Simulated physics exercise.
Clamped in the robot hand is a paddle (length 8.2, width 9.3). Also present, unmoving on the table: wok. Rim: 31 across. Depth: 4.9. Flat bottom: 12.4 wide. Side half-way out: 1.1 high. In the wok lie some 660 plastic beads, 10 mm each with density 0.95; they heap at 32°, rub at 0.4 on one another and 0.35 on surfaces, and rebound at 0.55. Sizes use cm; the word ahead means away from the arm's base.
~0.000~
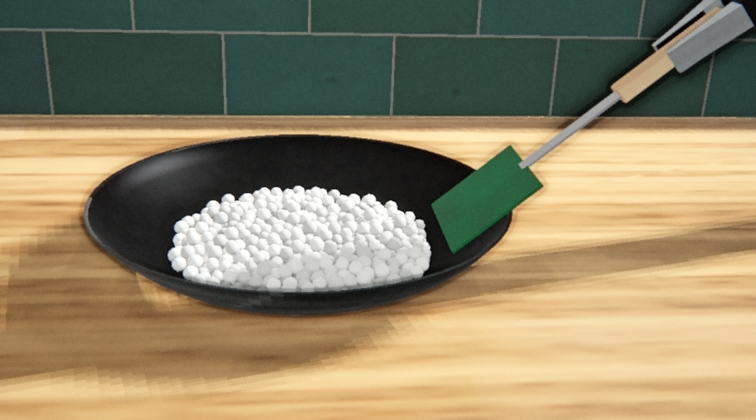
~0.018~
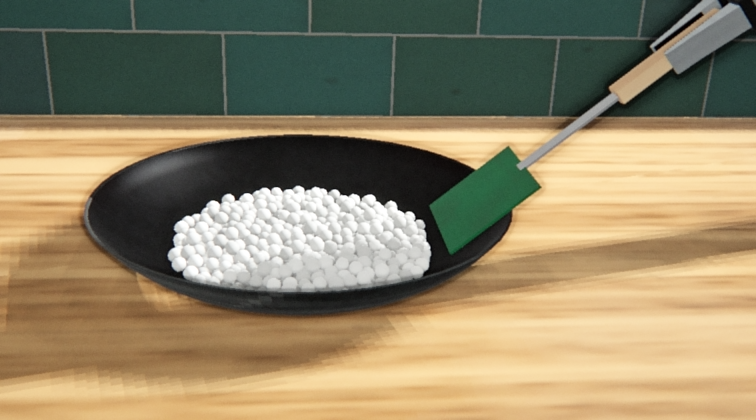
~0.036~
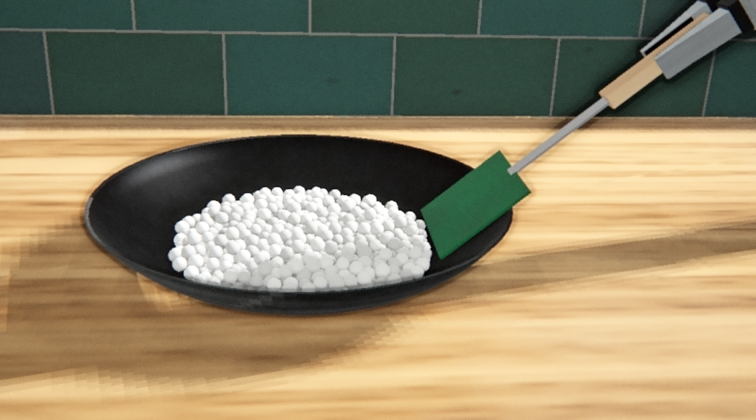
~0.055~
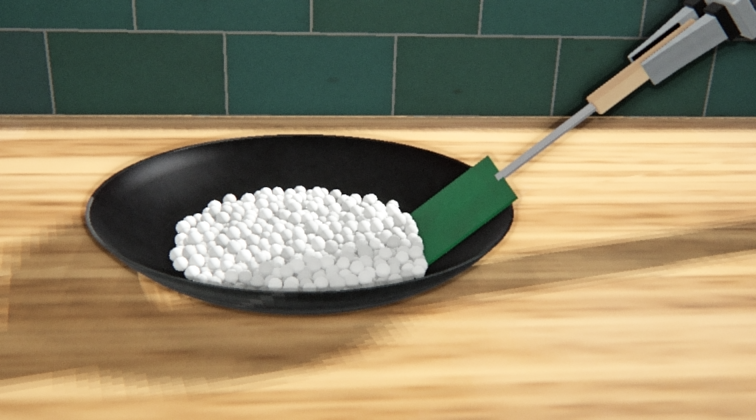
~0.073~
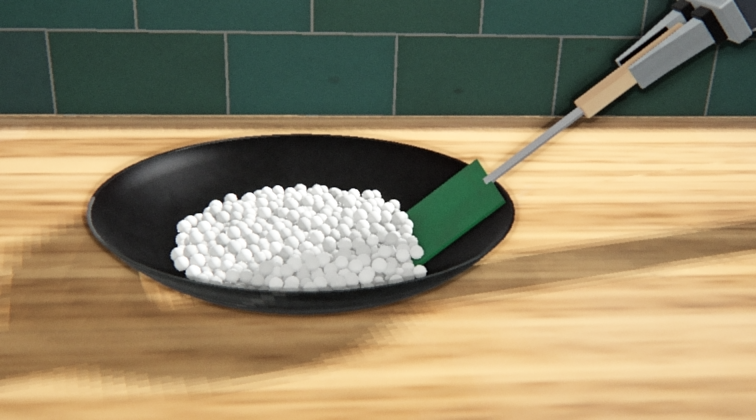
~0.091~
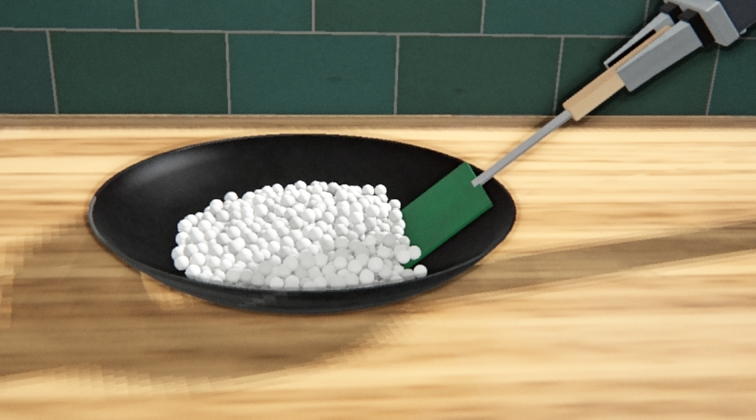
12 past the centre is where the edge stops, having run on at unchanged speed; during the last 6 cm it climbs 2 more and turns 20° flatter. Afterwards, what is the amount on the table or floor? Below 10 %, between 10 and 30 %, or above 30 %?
Between 10 and 30 %.
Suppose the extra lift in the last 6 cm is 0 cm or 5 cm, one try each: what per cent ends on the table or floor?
15 and 15 %.
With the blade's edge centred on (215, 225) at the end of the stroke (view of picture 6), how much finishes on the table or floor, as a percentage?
I'd estimate about 0 per cent.
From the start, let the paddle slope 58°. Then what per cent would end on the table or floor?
It would come to roughly 20 percent.
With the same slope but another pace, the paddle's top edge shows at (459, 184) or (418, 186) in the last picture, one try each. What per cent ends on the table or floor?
Roughly 25 and 40 percent.
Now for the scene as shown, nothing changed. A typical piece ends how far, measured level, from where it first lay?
Somewhere around 4 centimetres, I'd say.
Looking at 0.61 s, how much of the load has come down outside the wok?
Some 15 per cent of the load.
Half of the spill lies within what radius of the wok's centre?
Roughly 24 centimetres.
After 0.22 s, sloping 40°, highest piece 4 above the table; 660 in the wok.
After 0.35 s, sloping 36°, highest piece 5 above the table; 660 in the wok.
After 0.61 s, sloping 20°, highest piece 7 above the table; 551 in the wok, 103 on the table or floor, 6 on the blade or in flight.
After 1.66 s, sloping 20°, highest piece 4 above the table; 550 in the wok, 110 on the table or floor.
At rest, 550 in the wok, 110 on the table or floor. That is 17 % on the table or floor.
